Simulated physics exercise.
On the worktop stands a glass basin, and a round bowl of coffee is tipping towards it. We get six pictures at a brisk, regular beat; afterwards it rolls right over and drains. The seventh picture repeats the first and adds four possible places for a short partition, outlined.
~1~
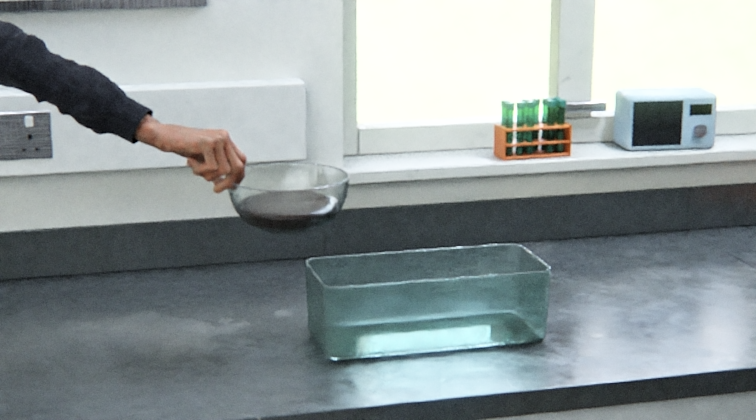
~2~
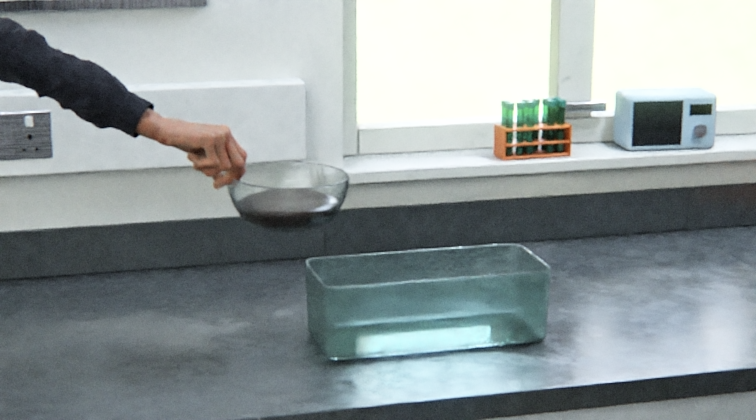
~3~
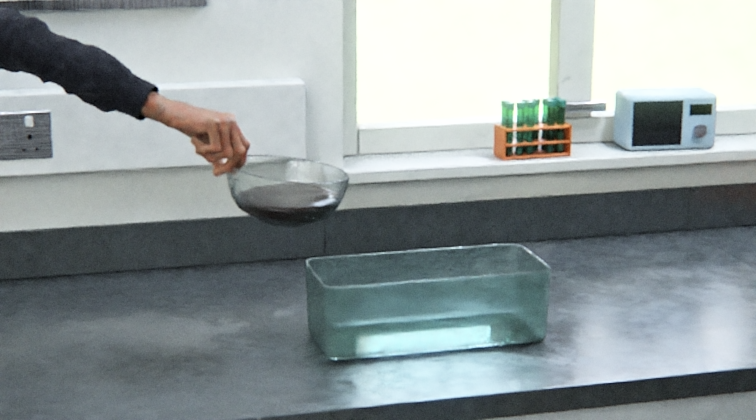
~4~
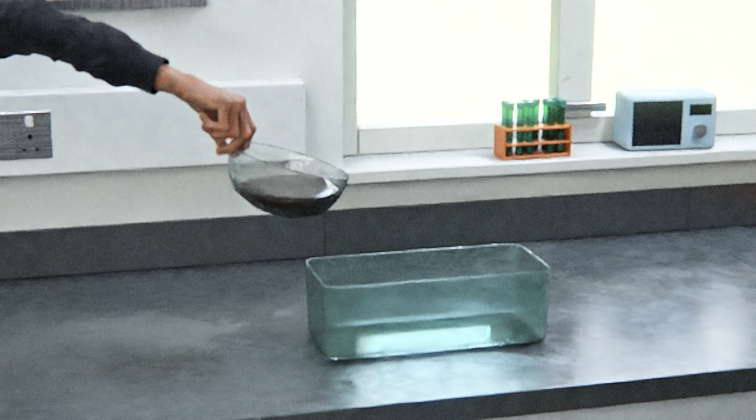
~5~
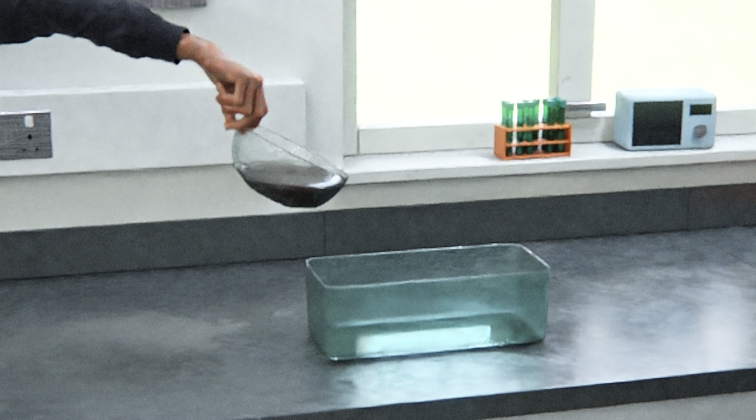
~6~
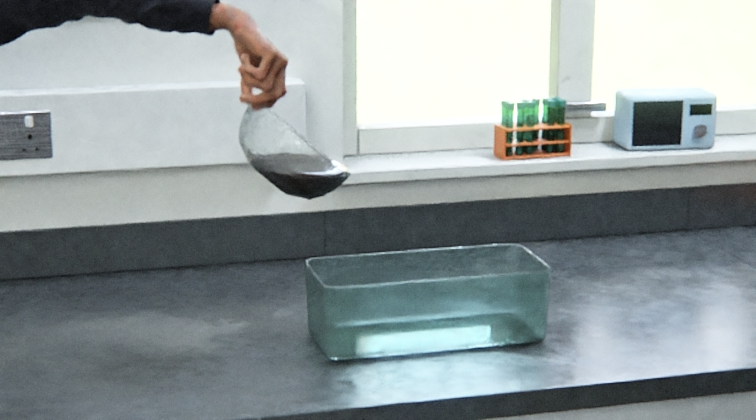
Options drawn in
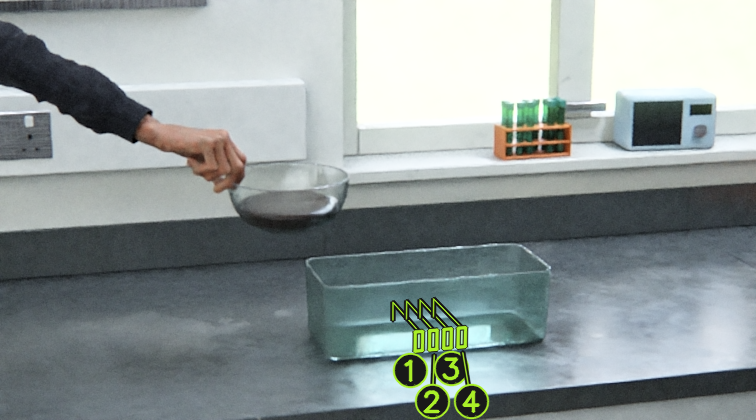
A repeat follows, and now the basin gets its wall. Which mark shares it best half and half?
Take 2.
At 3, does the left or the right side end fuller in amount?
More ends on the left.
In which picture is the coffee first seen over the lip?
Picture 6.
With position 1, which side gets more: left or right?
More ends on the right.
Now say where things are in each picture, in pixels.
Upright, lip at (345, 172); basin from (325, 359) to (545, 339); nothing has left yet, in the first frame.
Upright, lip at (345, 172); nothing has left yet, in the second frame.
Tipped about 8°, lip at (345, 172); nothing has left yet, in the third frame.
Tipped about 17°, lip at (345, 172); nothing has left yet, in the fourth frame.
Tipped about 28°, lip at (345, 172); nothing has left yet, in the fifth frame.
Tipped about 42°, lip at (345, 172); coffee is over the lip, down to (345, 172), in the sixth frame.
On the marked copy, 1 at (419, 356); 2 at (434, 354); 3 at (448, 353); 4 at (462, 352).
With 1, about 16 % ends left of the wall and 83 % right of it.
With 2, about 47 % ends left of the wall and 51 % right of it.
With 3, about 85 % ends left of the wall and 12 % right of it; 3 % is lost outside.
With 4, about 86 % ends left of the wall and 12 % right of it.
